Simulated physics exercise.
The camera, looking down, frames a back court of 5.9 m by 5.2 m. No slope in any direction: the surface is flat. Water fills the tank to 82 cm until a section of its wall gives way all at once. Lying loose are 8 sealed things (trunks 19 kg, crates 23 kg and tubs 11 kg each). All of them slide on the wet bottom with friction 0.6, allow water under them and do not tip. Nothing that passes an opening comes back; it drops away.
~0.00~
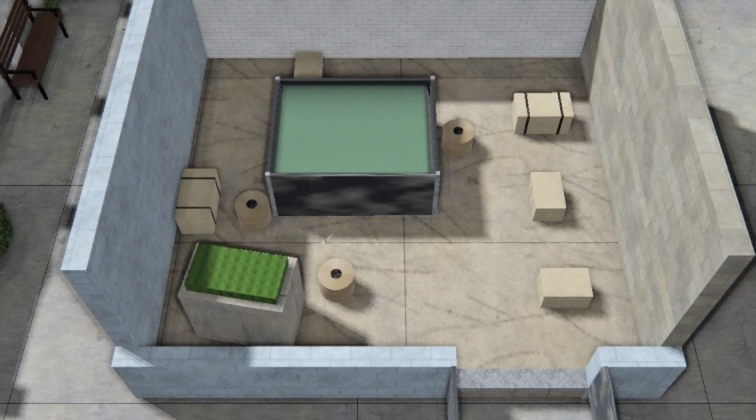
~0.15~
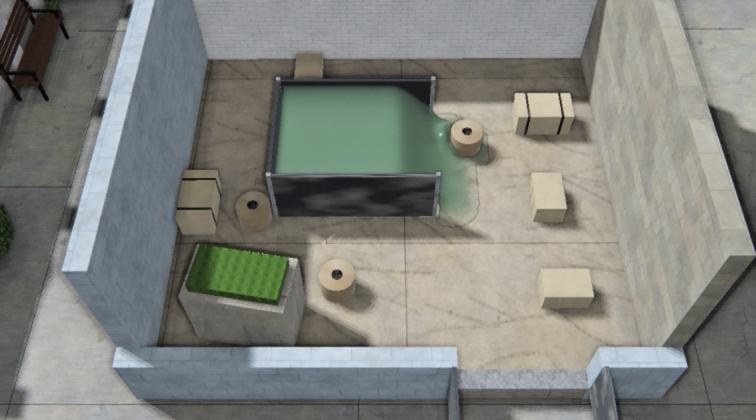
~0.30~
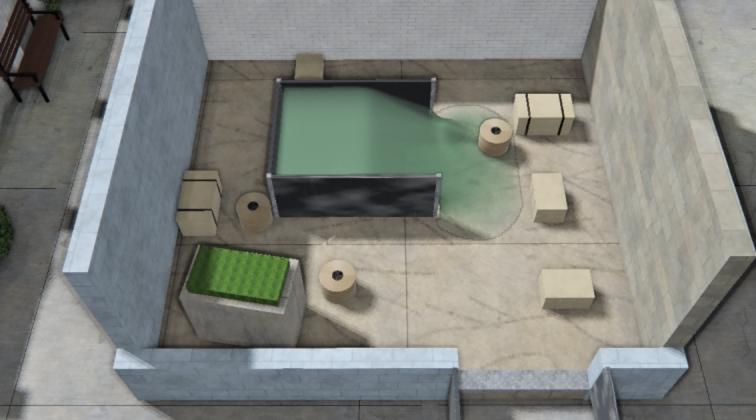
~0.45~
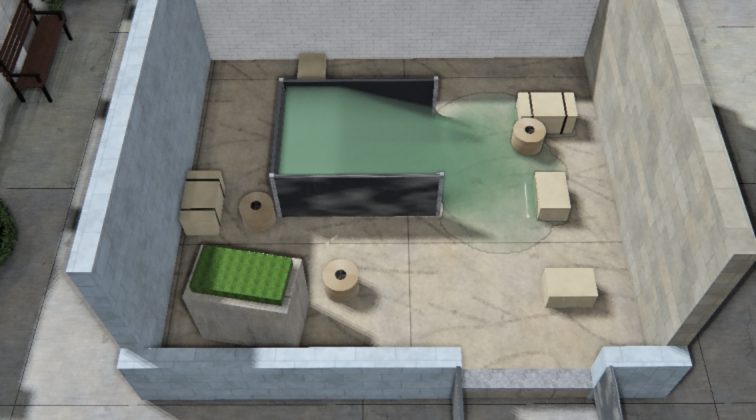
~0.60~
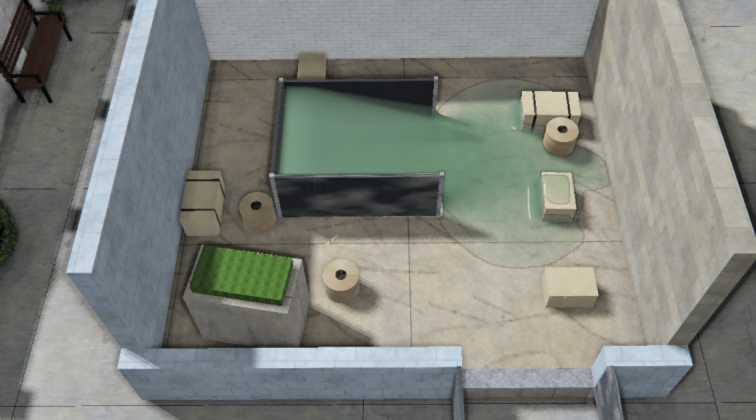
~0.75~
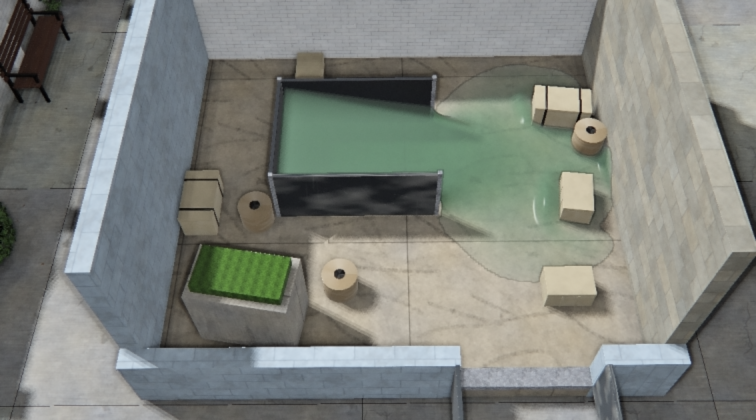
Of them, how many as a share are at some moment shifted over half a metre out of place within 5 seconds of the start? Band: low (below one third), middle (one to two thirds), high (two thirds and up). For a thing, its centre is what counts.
Middle.
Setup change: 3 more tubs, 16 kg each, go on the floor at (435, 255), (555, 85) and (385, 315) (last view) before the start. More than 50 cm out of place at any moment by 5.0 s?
Below, above, below.
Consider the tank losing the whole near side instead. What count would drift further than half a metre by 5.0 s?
Count: 6.
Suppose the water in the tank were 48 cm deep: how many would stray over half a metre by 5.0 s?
4.
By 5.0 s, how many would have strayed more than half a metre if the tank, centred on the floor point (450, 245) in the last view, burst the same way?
The count would be 5.
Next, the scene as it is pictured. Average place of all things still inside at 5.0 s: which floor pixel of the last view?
Close to (284, 186).
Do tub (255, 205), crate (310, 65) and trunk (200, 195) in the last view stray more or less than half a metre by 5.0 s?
Listed in sequence: Lower; higher; lower for the last.
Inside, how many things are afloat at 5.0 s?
That would be 2 of them.
After 1.1 s 2 of 8 are over 50 cm from their spots; 3 afloat.
After 2.2 s 3 of 8 are over 50 cm from their spots; 3 afloat.
After 3.5 s 4 of 8 are over 50 cm from their spots; 3 afloat.
After 5.0 s 5 of 8 are over 50 cm from their spots, and 5 have been at some point; 2 afloat.
